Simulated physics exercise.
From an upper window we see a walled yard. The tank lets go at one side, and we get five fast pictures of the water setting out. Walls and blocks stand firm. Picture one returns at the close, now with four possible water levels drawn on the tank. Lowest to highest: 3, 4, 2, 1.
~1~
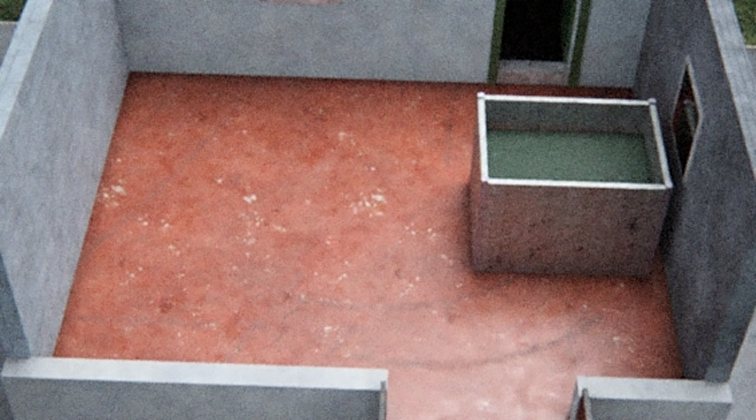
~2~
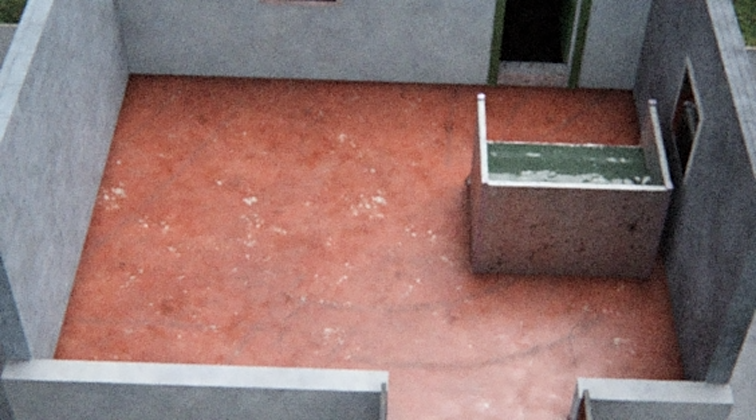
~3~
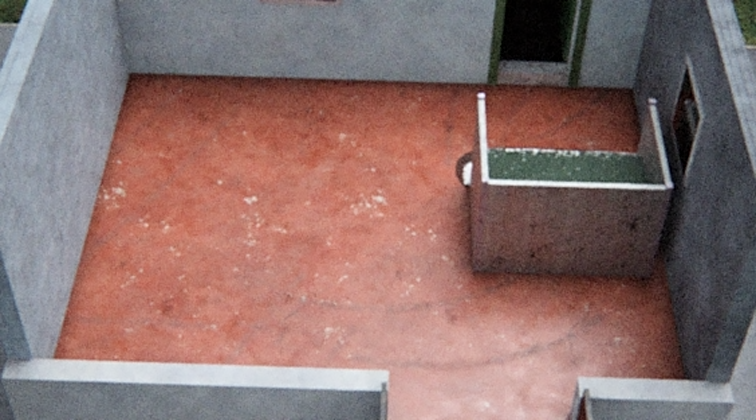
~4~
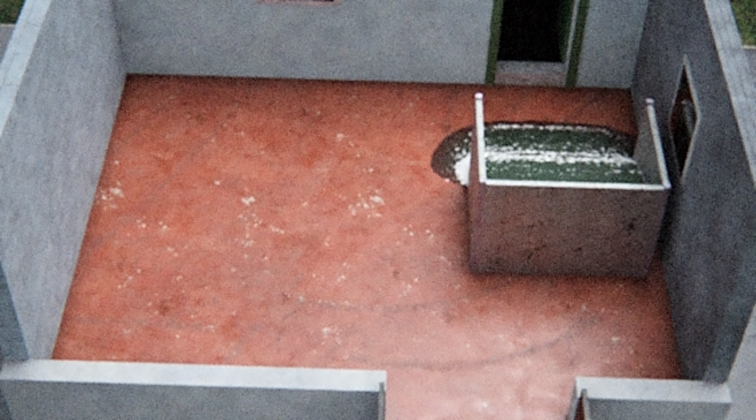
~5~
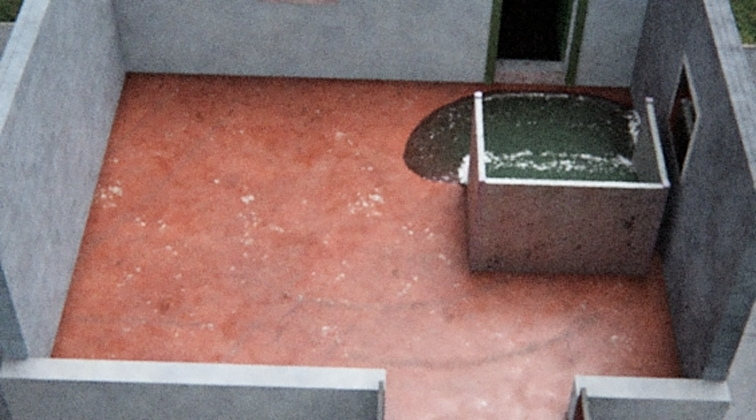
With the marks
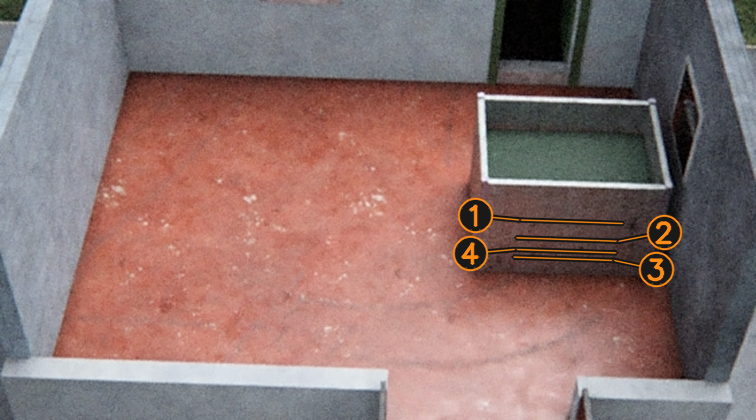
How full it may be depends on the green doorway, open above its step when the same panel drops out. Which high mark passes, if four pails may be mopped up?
4 is the one.
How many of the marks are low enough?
Two of them.
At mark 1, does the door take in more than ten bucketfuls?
Yes, it does.
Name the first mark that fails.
It is 2.
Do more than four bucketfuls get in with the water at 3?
No.
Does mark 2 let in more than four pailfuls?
Yes, that goes wrong.
On the marked copy, 1 at (570, 221); 2 at (567, 239); 3 at (563, 258); 4 at (565, 251); from the bottom up 3, 4, 2, 1.
If 1 is chosen, dozens of bucketfuls pour in.
If 2 is chosen, about 10 bucketfuls get in.
If 3 is chosen, nothing gets over.
If 4 is chosen, a bucket or two gets in.
